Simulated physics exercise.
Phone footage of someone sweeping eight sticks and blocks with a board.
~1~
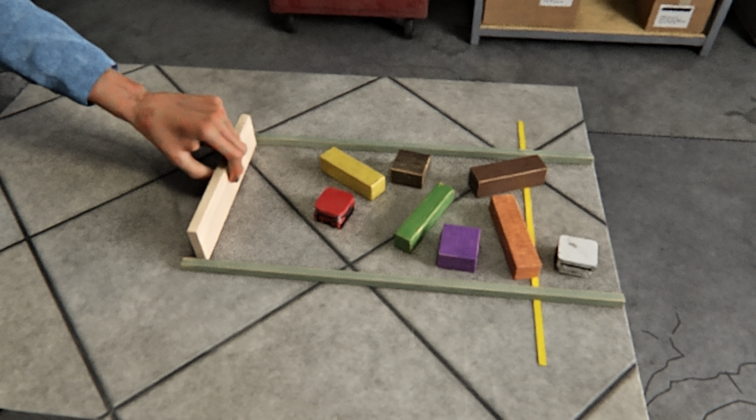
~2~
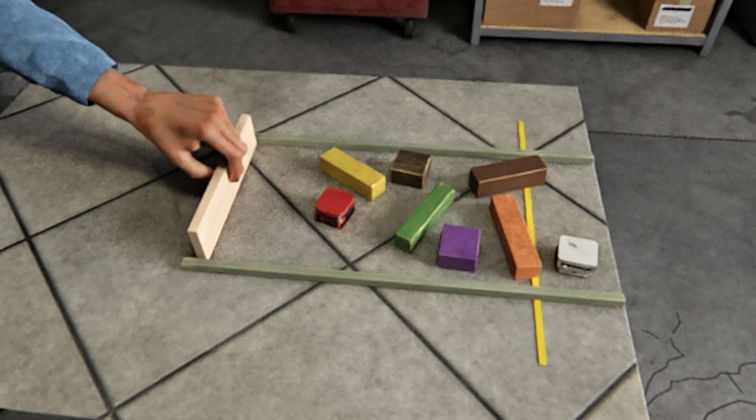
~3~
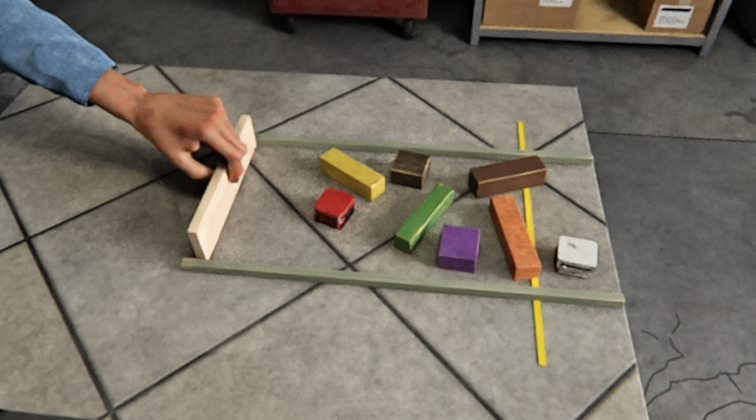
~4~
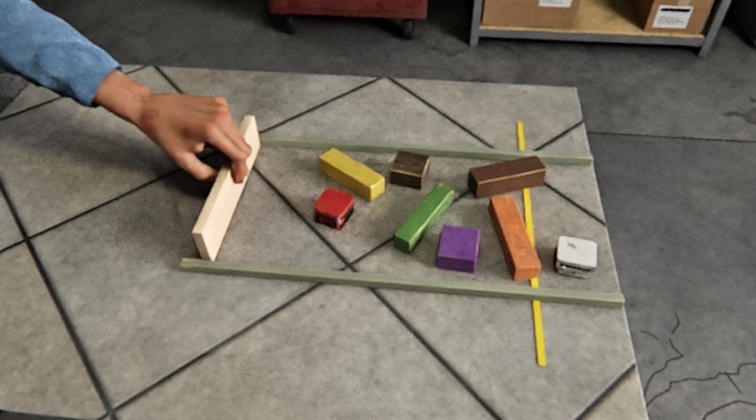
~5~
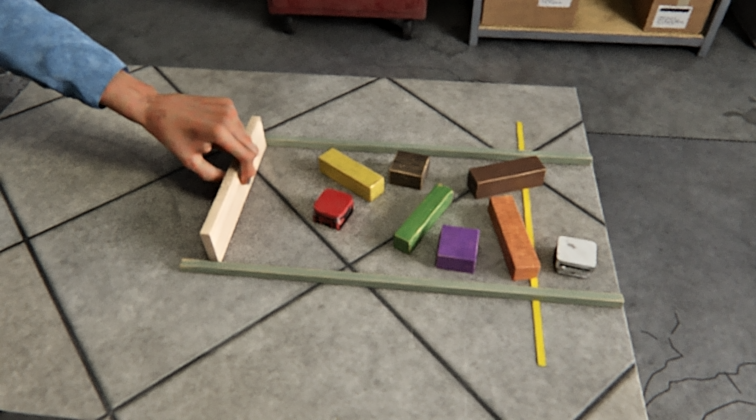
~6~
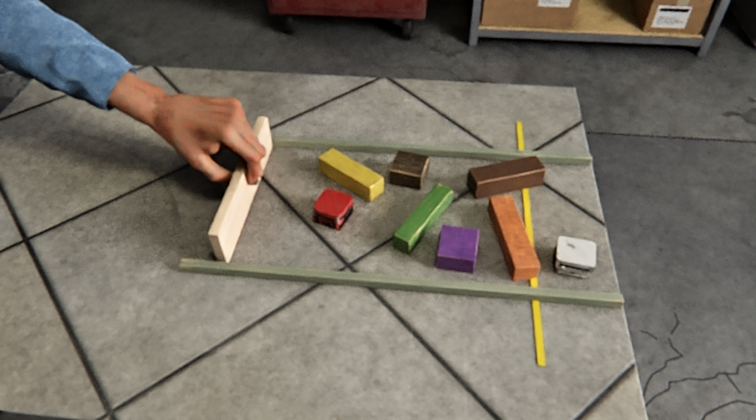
In the video, a hand holds a pale wooden board upright at the left of several coloured sticks and blocks between two green strips, then slides it slightly right, while the pieces around the yellow tape stay still.
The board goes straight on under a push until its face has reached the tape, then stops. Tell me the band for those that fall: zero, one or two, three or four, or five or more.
The push clears off a single one or two.
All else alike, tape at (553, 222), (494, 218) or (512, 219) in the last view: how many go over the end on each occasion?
3, 0, 1.
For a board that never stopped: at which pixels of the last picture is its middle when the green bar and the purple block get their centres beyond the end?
The green bar gives roughly (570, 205), the purple block roughly (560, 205).
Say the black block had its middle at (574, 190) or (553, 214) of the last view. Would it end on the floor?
Place by place, it does not fall; goes over.
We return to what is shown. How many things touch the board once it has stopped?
3 of them.
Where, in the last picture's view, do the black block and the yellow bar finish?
Black block: (563, 172); yellow bar: (557, 196).
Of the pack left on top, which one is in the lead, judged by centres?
Foremost: The brown bar.
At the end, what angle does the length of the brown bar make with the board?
Out of line by around 55°.
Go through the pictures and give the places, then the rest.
The first frame shows white case (575, 257); orange bar (514, 235); brown bar (507, 176); board (226, 182); tape (530, 220).
The second frame shows orange bar (514, 235); yellow bar (352, 173).
The third frame shows brown bar (507, 177); purple block (459, 248).
The fourth frame shows white case (575, 258); board (231, 184).
The fifth frame shows orange bar (512, 236); red case (334, 210).
The sixth frame shows white case (574, 258); orange bar (512, 236); brown bar (506, 177); board (244, 185); tape (528, 220).
Early on, none off yet; white case at rest near (574, 258); orange bar at rest near (512, 236); brown bar at rest near (506, 177).
A while later, none off yet; white case travelled about its own width near (599, 260); orange bar travelled a little near (568, 242); brown bar travelled a little near (548, 178).
Finally, the number that fall off is one or two; lost, orange bar and white case.
